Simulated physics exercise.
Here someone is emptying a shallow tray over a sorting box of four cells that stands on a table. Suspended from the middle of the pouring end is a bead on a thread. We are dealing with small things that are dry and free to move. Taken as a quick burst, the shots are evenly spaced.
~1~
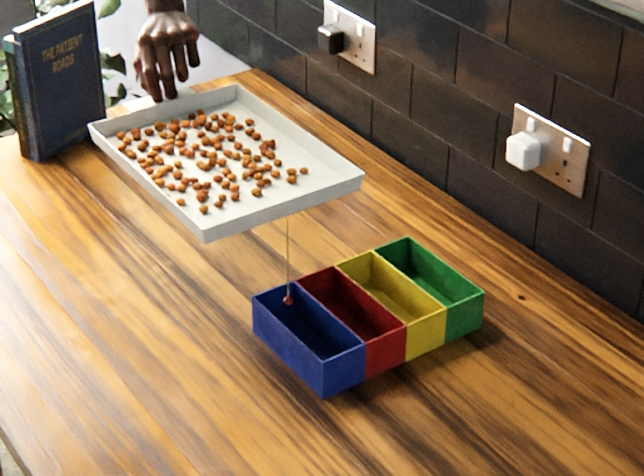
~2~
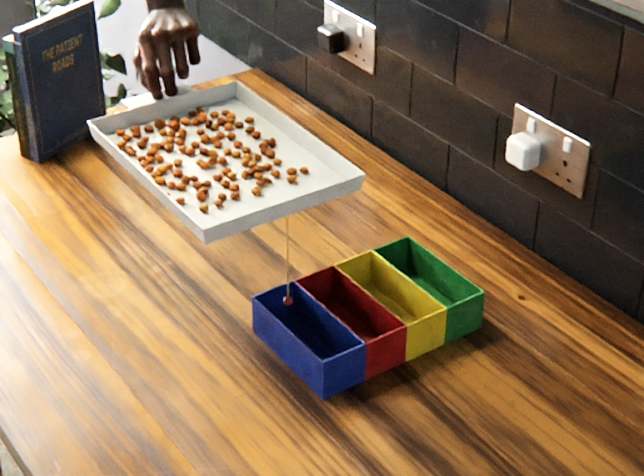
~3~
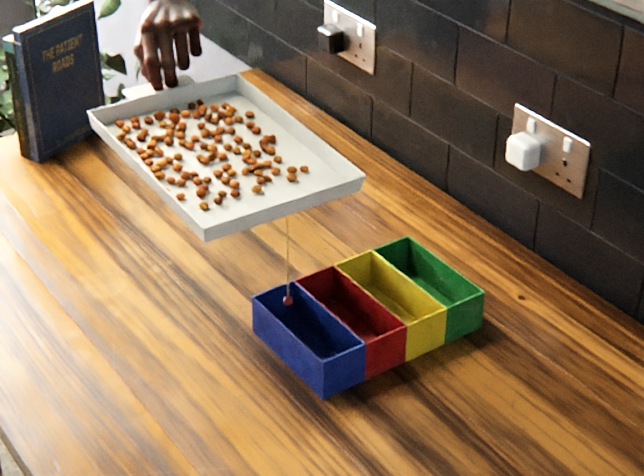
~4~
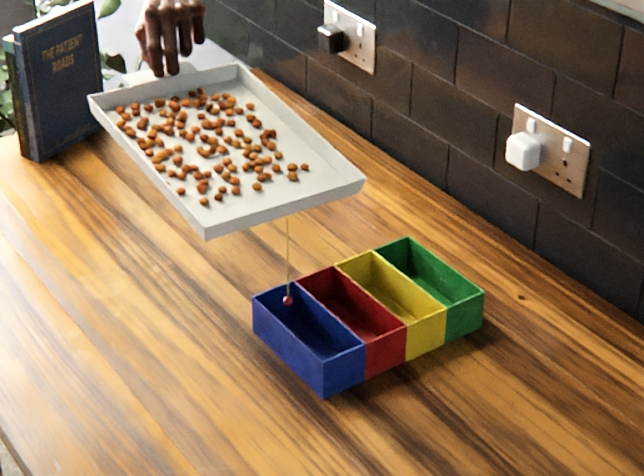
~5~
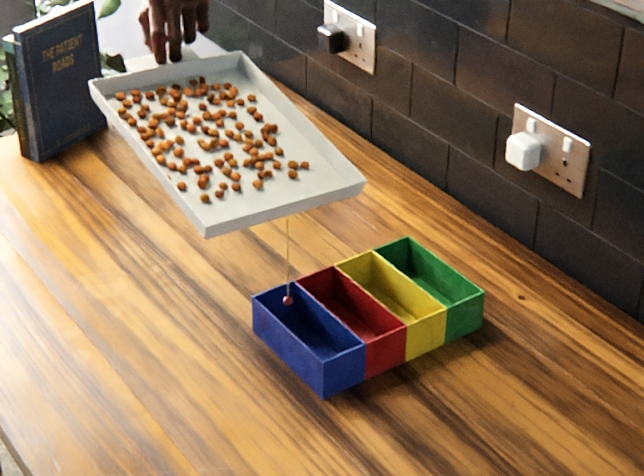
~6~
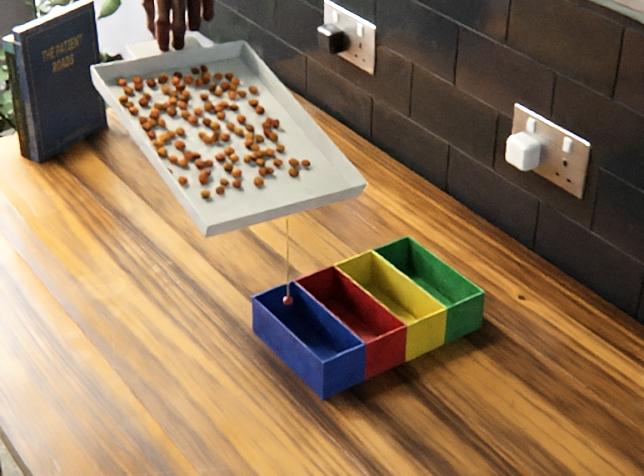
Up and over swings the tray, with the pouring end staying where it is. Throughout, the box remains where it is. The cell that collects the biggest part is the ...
... Red one.
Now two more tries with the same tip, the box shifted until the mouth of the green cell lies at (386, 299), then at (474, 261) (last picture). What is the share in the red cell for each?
Near 10 % and 20 %.
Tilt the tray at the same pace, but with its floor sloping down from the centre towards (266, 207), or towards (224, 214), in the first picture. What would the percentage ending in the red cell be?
20 % and 0 %, roughly.
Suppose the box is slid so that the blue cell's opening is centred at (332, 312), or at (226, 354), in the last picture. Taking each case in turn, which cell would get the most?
In turn: The red one; the green one.
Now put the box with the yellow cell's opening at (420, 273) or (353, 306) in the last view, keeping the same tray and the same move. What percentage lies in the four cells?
About 80 % and 100 %.
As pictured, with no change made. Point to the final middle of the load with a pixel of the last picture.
Close to (357, 340), more or less.
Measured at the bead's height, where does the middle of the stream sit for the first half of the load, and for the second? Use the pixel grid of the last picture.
I'd say close to (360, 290) at first and close to (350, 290) later on.
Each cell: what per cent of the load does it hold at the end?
As percentages, the split is blue cell 20, then red cell 50, then yellow cell 20, and finally green cell 0.
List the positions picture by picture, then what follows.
Corners of the pouring end at (204, 226) and (360, 173), level; middle of the load at (204, 153), bits of cat kibble; bead on its thread at (288, 301); blue cell at (344, 368); red cell at (386, 349); yellow cell at (426, 331); green cell at (464, 314), in the first frame.
Corners of the pouring end at (204, 226) and (360, 173), level; middle of the load at (204, 151), in the second frame.
Corners of the pouring end at (205, 225) and (361, 175), tipped barely, lowest at the right corner; middle of the load at (204, 146), in the third frame.
Corners of the pouring end at (206, 224) and (362, 177), tipped a little, lowest at the right corner; middle of the load at (205, 138), in the fourth frame.
Corners of the pouring end at (208, 223) and (363, 179), tipped a little, lowest at the right corner; middle of the load at (206, 130), in the fifth frame.
Corners of the pouring end at (209, 222) and (363, 181), tipped clearly, lowest at the right corner; middle of the load at (207, 122); blue cell at (344, 368); red cell at (386, 349); yellow cell at (426, 331); green cell at (464, 314), in the sixth frame.
Soon after the last picture, tray tipped steeply; nearly all on the tray; a stray few falling or outside the box.
A little later, tray tipped past a quarter turn; about half on the tray; about a quarter in the red cell; a small part in the yellow cell; a small part in the blue cell; about a quarter falling or outside the box.
Later still, tray tipped past a quarter turn; about half in the red cell; about a quarter in the yellow cell; about a quarter in the blue cell; a small part falling or outside the box.
At rest, tray tipped past a quarter turn; about half in the red cell; about a quarter in the yellow cell; about a quarter in the blue cell; none in the green cell; a small part outside the box.
